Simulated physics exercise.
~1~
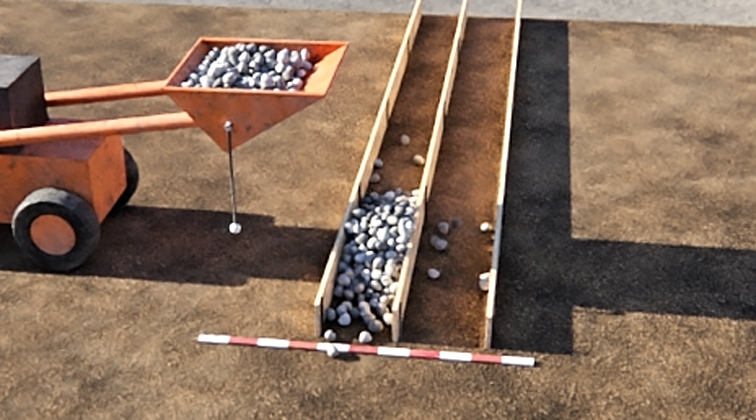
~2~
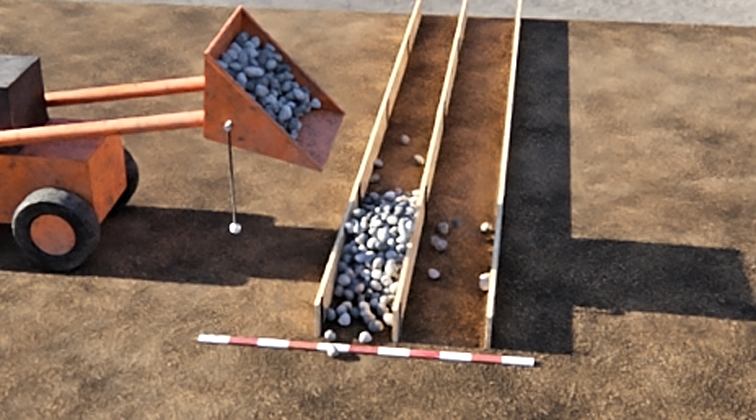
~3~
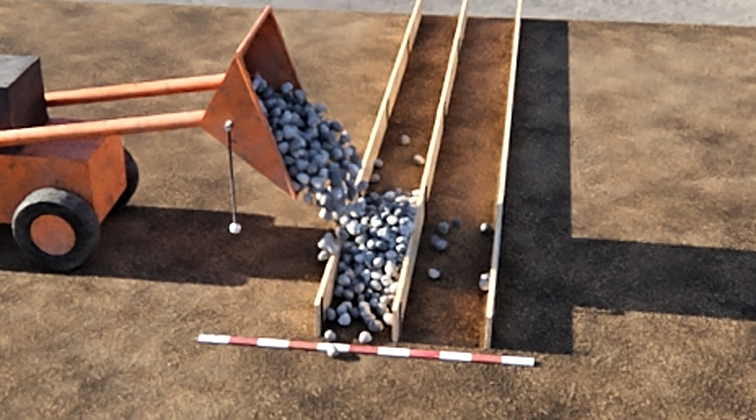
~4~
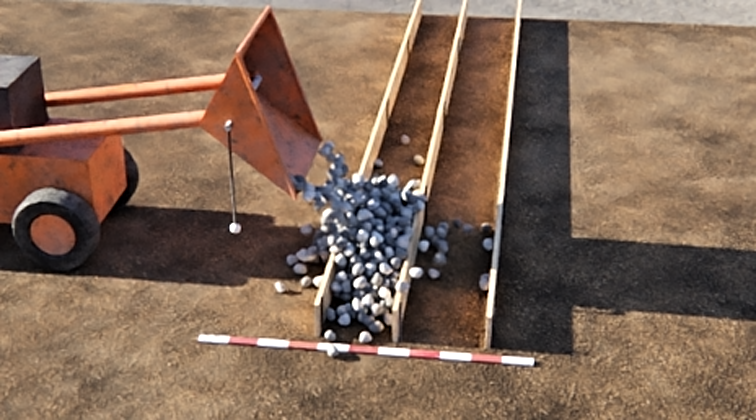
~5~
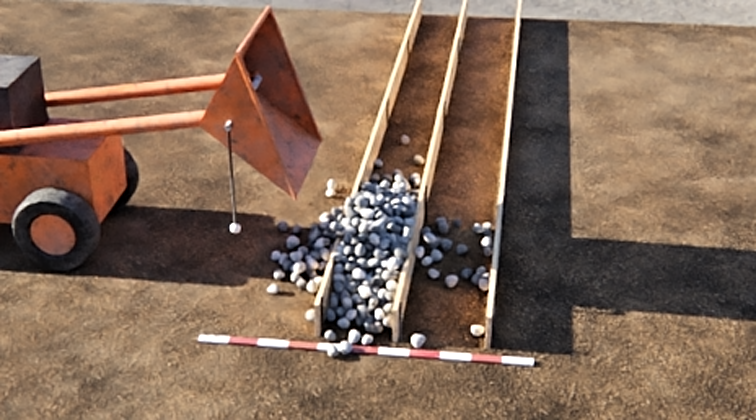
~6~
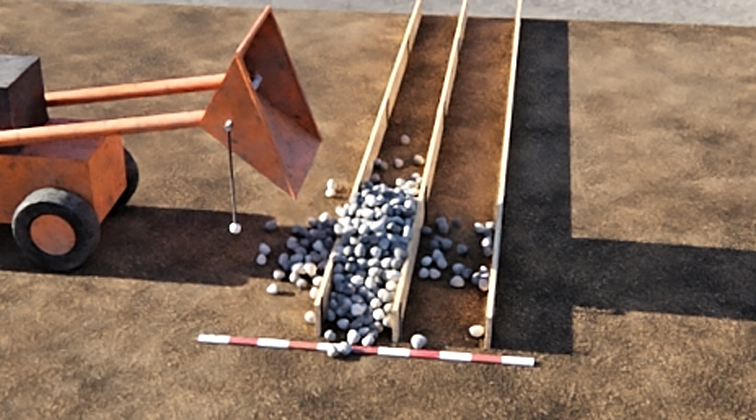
On brown, sunlit ground seen from above at an angle, an orange loader stands at left, its raised bucket full of grey stones. Three pale boards form two long bays in the middle, the nearer already holding a heap of stones, with a red and white striped pole lying in front. The bucket tips steadily to the right, and its stones slide over the lip onto the heap. Some scatter short of the boards, and a few reach the far bay. The emptied bucket stays tilted, most stones piled in the near bay.
